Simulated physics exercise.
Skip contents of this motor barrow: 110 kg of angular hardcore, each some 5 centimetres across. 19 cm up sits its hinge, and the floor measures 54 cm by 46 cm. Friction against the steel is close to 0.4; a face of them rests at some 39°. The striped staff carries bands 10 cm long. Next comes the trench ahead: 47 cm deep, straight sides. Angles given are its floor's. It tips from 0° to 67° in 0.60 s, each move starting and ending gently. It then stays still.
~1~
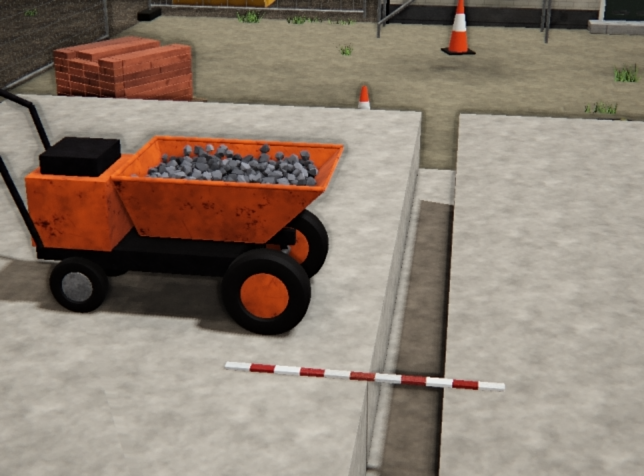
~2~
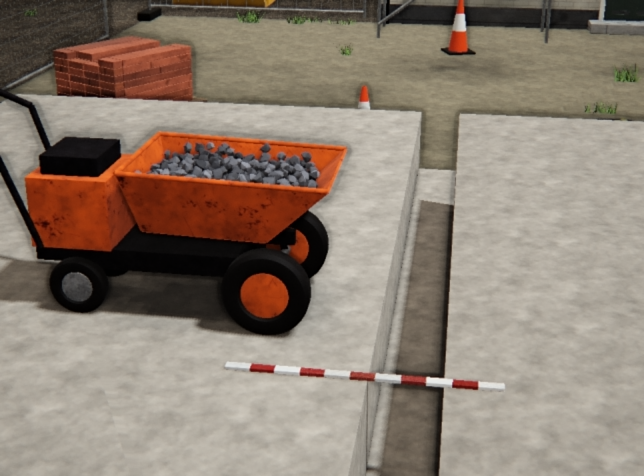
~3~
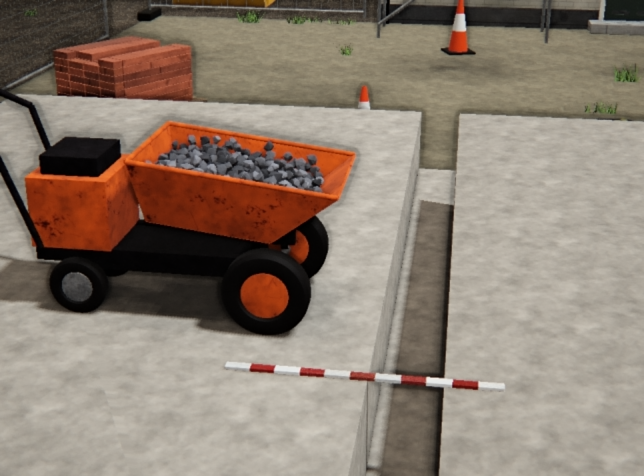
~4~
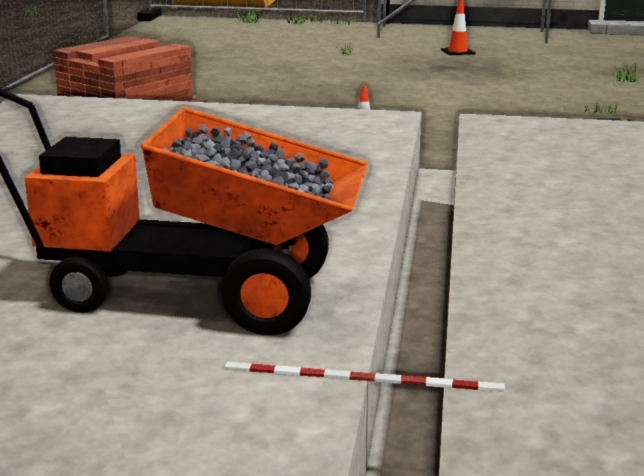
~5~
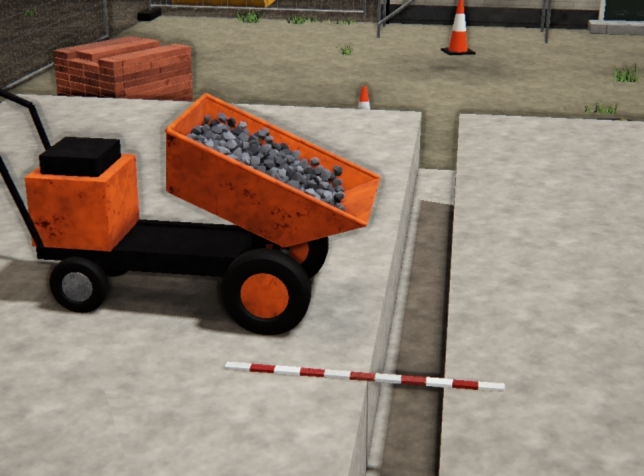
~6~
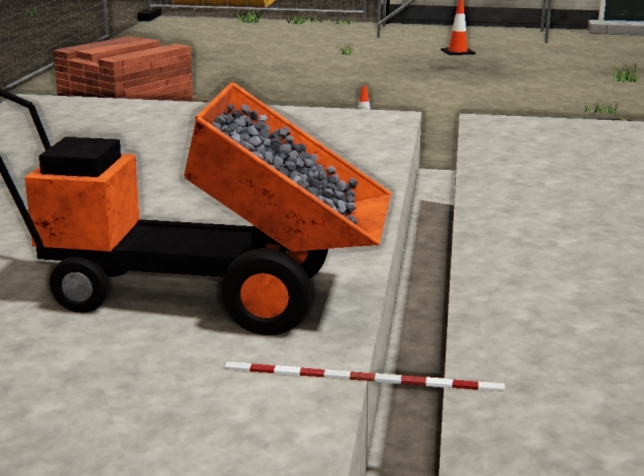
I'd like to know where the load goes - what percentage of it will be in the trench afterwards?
I would put it at about 69 per cent.
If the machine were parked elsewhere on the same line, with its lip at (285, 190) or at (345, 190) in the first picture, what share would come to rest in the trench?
Result: Close to 95 then close to 50 per cent.
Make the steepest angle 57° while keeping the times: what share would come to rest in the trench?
Near 35 per cent then.
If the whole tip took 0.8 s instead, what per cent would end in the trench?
With that change, it comes to around 80 per cent.
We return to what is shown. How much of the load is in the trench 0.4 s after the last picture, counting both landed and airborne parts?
Some 15 per cent of the load by that point.
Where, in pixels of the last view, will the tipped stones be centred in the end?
Somewhere near pixel (430, 382).
Then, 0.1 s after the last picture the floor is at 57°, 100 % in the skip; the foremost stones are at (377, 255).
Then, 0.4 s after the last picture the floor is at 67°, 84 % in the skip, 15 % in the trench, 1 % past the trench; the foremost stones are at (456, 317).
Then, 0.7 s after the last picture the floor is at 67°, 26 % in the skip, 43 % in the trench, 31 % past the trench; the foremost stones are at (591, 318).
Then, 2.7 s after the last picture the floor is at 67°, 0 % in the skip, 69 % in the trench, 31 % past the trench; the foremost stones are past the picture's edge.
